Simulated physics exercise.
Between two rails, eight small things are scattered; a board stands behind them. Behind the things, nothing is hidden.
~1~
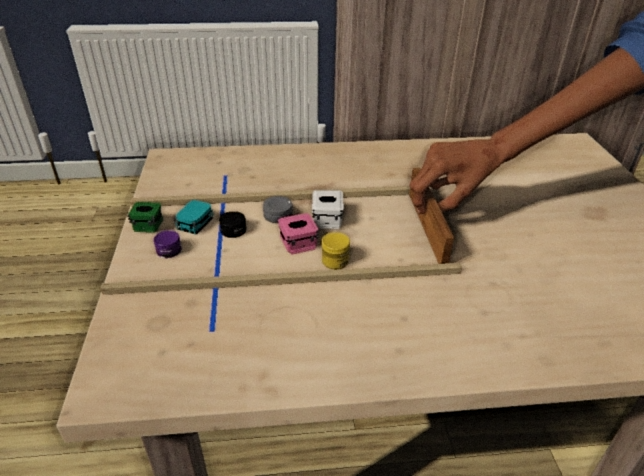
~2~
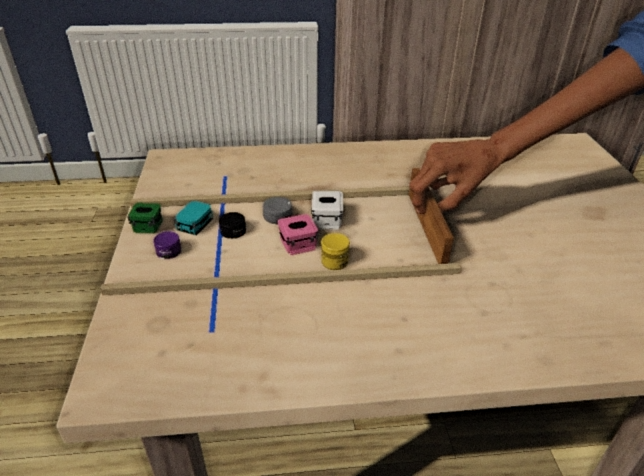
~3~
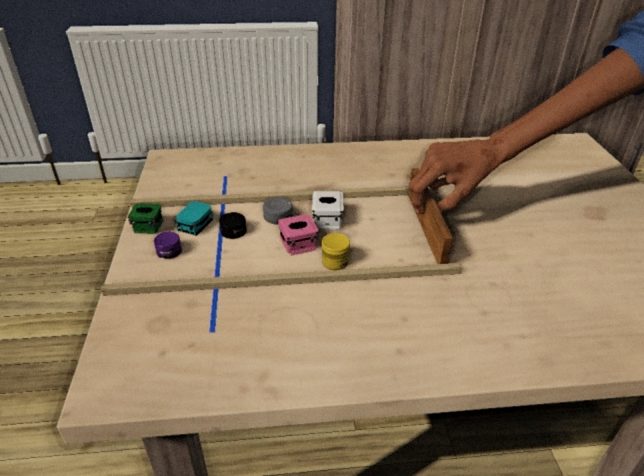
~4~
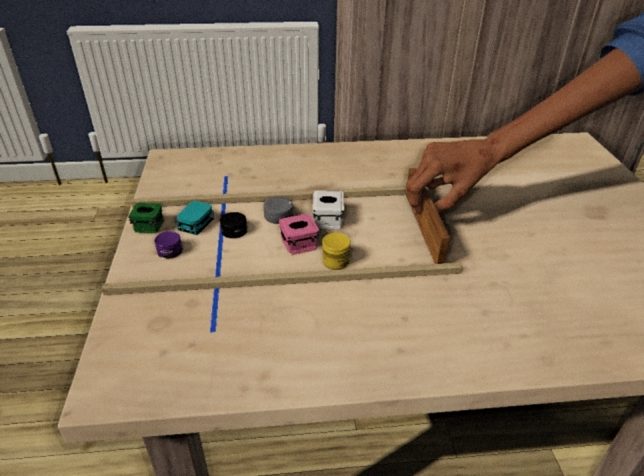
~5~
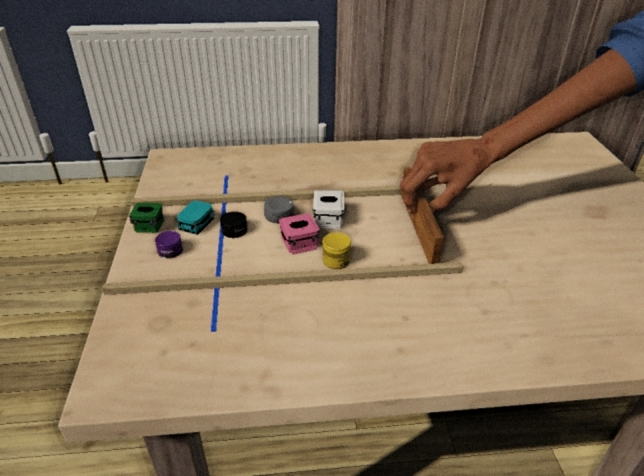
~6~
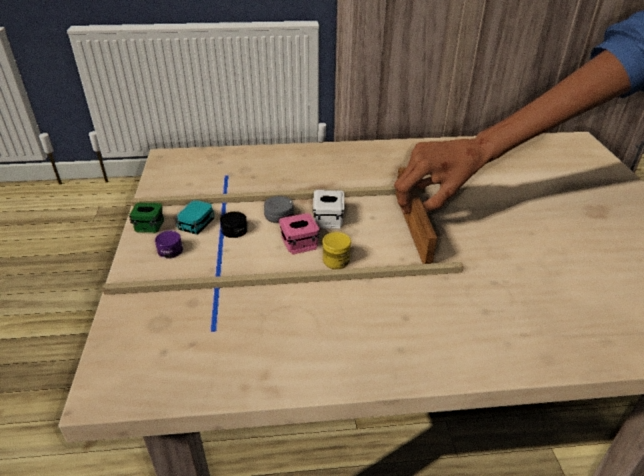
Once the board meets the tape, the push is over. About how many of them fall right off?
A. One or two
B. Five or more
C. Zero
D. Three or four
The answer is C.
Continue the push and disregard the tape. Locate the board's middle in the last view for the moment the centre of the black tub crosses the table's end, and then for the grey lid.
The black tub puts it at (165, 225), the grey lid at (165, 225).
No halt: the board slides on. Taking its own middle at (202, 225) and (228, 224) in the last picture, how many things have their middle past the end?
That would be 1 and 0.
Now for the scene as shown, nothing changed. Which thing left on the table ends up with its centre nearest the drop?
The foremost one is the green case.
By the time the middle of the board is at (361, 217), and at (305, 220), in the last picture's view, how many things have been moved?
By the first moment it's 0, by the second it's 4.
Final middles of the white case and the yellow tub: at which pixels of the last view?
One is at about (207, 216), the other at about (204, 259).
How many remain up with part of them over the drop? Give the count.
The number would be 1.
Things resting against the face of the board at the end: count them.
The number is 3.
Soon after, none off yet; green case at rest near (148, 218); purple tub at rest near (169, 245); turquoise case at rest near (196, 218).
In the end, the number that fall off is zero.
